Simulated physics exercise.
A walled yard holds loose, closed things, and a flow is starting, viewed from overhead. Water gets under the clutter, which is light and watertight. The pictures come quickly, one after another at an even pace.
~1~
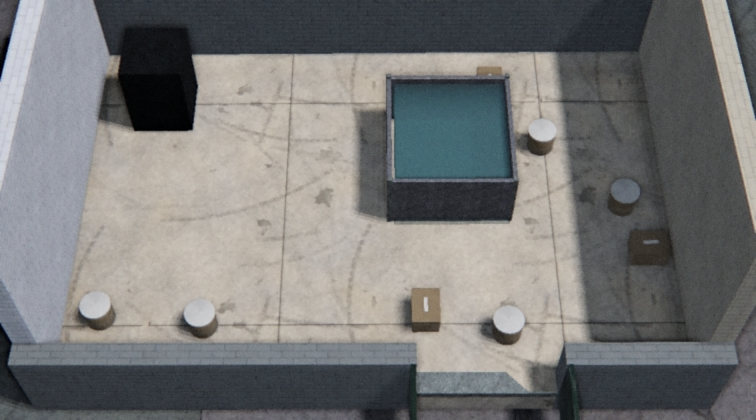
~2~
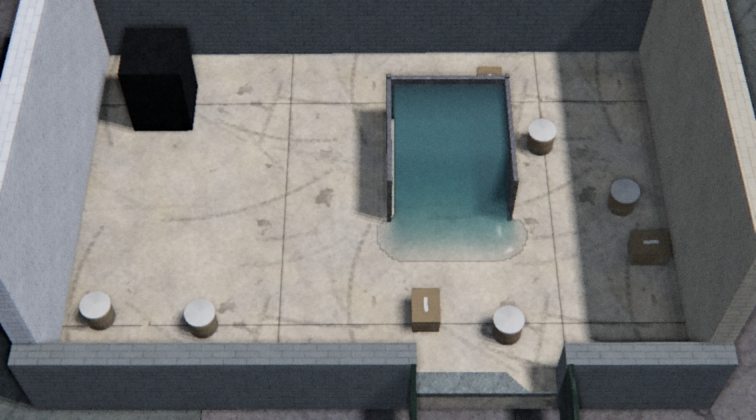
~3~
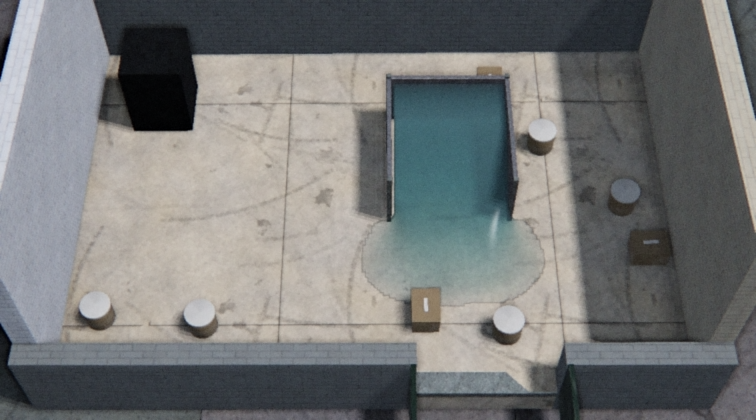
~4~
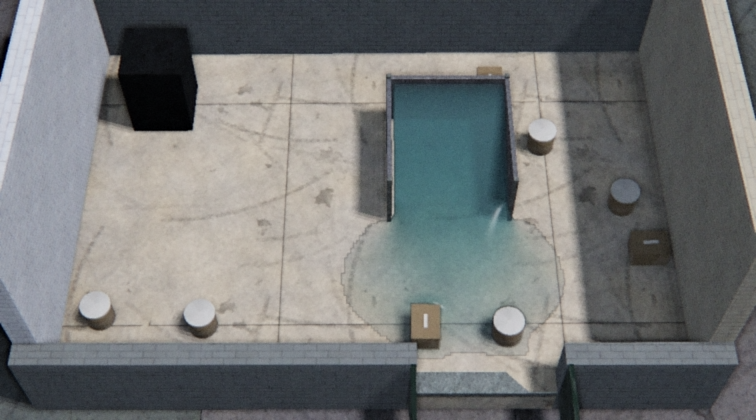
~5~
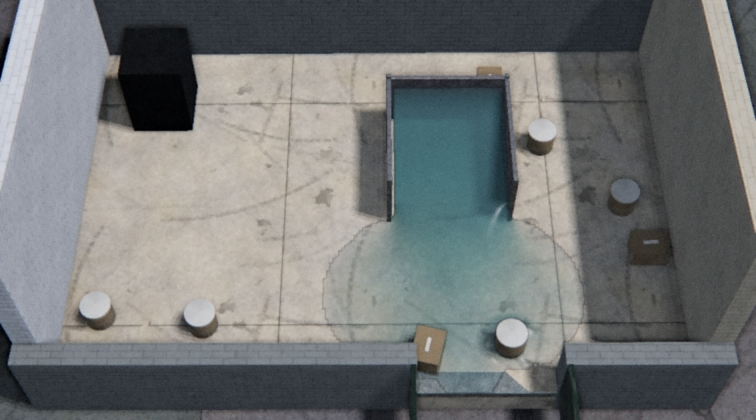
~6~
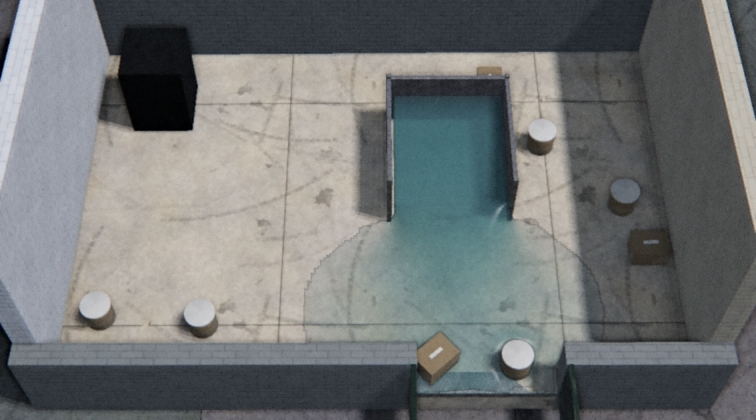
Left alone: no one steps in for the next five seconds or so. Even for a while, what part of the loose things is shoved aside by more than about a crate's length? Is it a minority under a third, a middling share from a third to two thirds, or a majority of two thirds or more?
A middling share.
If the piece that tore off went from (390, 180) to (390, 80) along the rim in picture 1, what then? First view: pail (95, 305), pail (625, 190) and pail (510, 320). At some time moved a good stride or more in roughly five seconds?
One after another: Goes the distance, then never gets that far, then never gets that far.
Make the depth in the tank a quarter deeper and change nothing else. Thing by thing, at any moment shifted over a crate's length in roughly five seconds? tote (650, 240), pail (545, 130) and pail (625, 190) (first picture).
In turn: Yes, not that far, no.
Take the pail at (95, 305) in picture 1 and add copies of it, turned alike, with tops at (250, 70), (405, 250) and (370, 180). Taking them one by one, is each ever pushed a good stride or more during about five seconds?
Going by the order given: Stays in place, travels that far, stays in place.
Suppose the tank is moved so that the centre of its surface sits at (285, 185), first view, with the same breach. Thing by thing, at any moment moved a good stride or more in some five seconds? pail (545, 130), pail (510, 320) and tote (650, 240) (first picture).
First never went far, then displaced far, then displaced far.
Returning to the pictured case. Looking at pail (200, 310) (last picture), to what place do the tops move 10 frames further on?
(164, 293).
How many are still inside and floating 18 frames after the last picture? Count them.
That adds up to 1.
A moment on, 2 of 8 are well off their spots; 0 afloat.
Next, 2 of 8 are well off their spots; 0 afloat.
Later, 5 of 8 are well off their spots; 1 afloat.
In the end, 5 of 8 are well off their spots, and 5 have been at some point; 1 afloat.
